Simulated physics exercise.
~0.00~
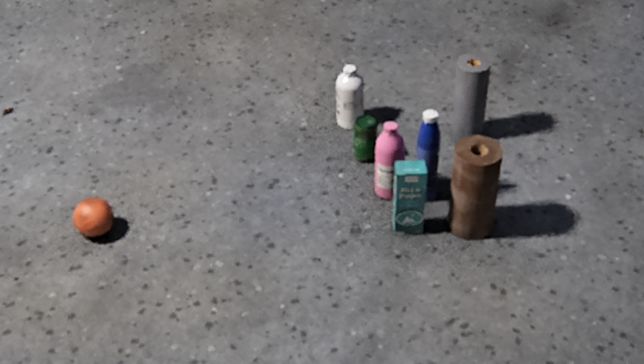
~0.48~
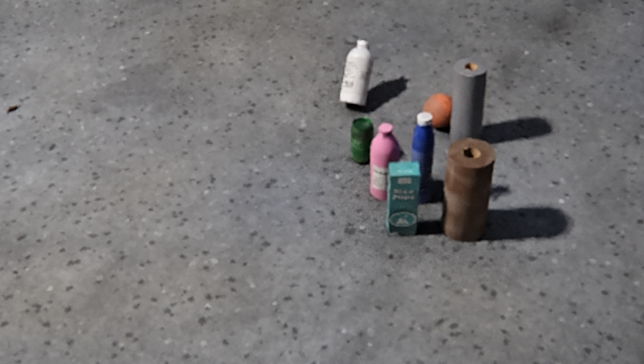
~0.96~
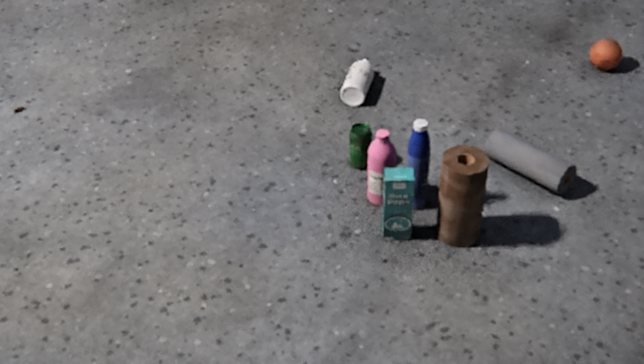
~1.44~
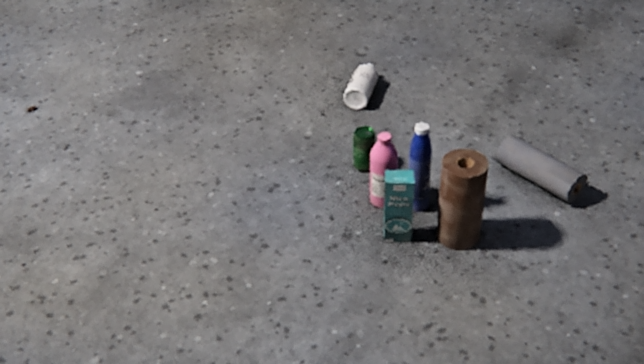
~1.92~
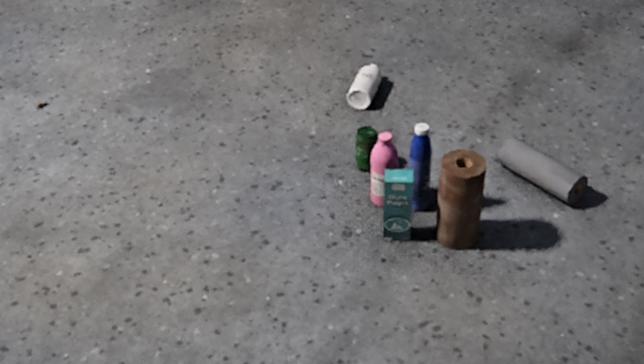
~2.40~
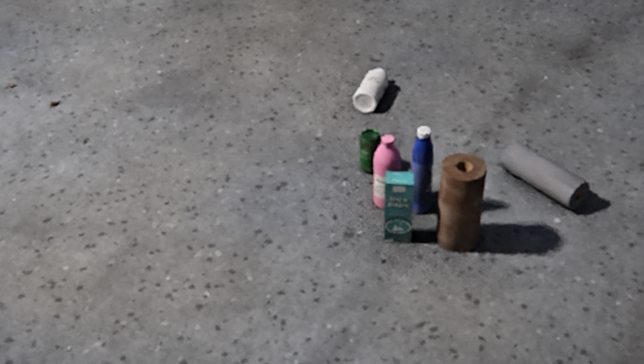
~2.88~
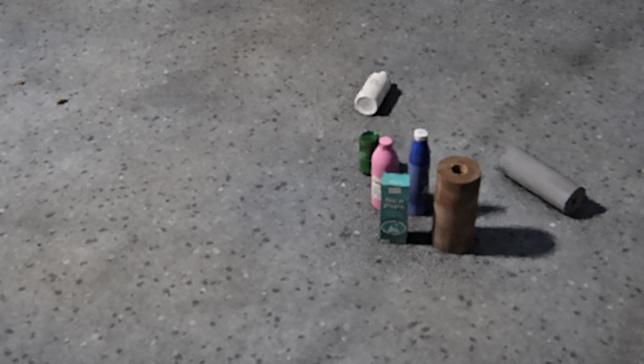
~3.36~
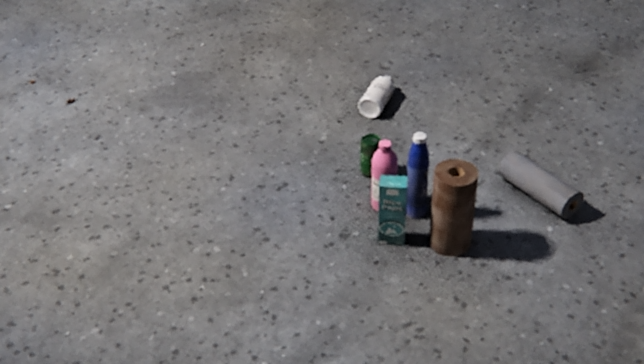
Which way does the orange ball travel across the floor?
The orange ball travels to the right, passing through the back of the group and going out of view.
A speckled grey concrete floor is seen from above at an angle, with the view drifting slightly. An orange ball sits at the left, while a white bottle, green can, pink bottle, blue bottle, turquoise carton, tall grey roll and brown roll stand grouped right of centre. The ball rolls right and away into the back of the group, where the white bottle is already tipping, and reaches the grey roll. The white bottle and grey roll end up on their sides as the ball continues right and leaves view. The other five items remain standing.
